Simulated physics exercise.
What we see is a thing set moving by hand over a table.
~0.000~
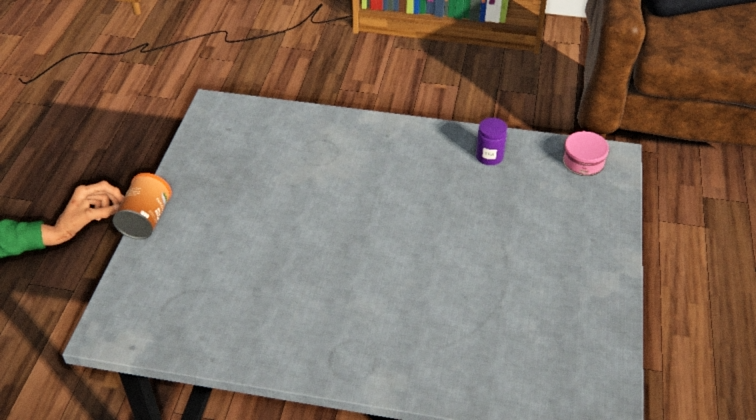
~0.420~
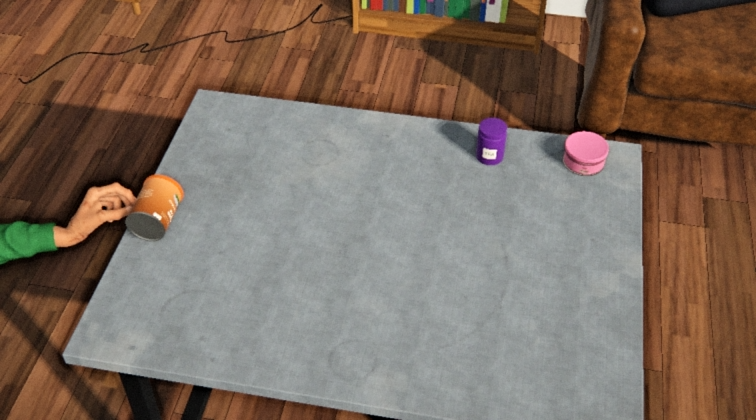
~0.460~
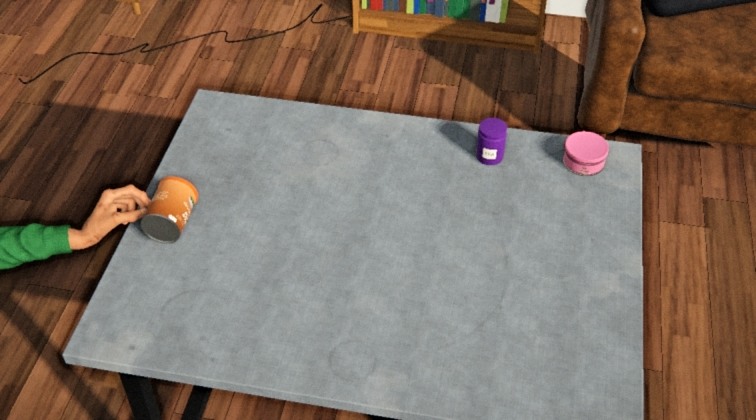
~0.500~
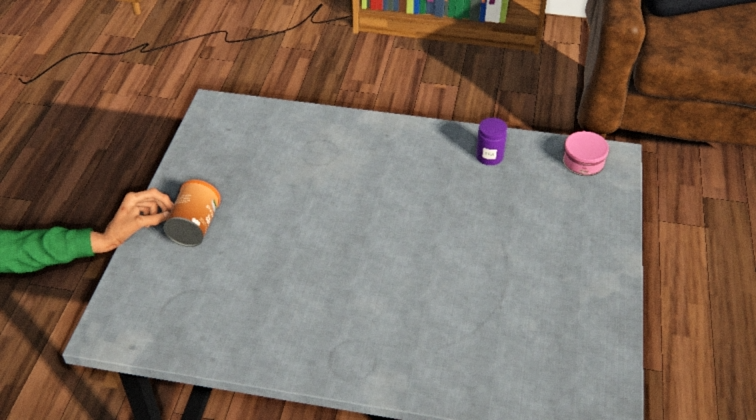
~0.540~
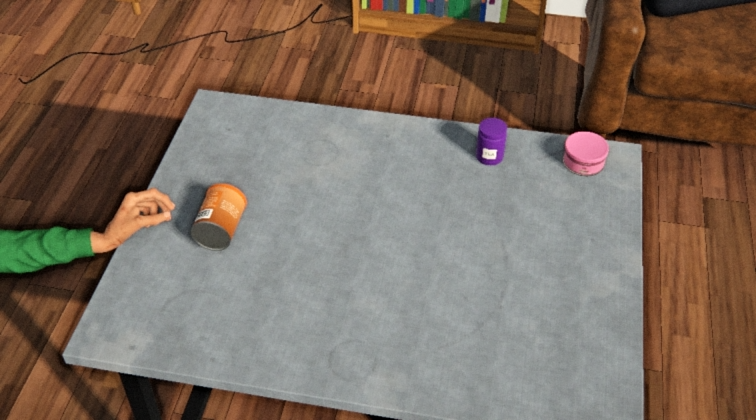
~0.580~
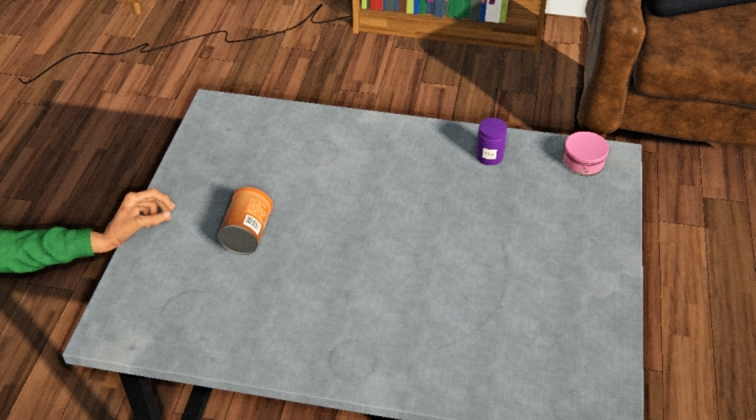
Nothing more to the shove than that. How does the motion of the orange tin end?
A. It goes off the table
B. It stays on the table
It goes off the table (A).
By 0.98 s, orange tin moved well along near (505, 258).
By 1.38 s, orange tin now off the table.
When it is over (1.8 s), off the table, orange tin.
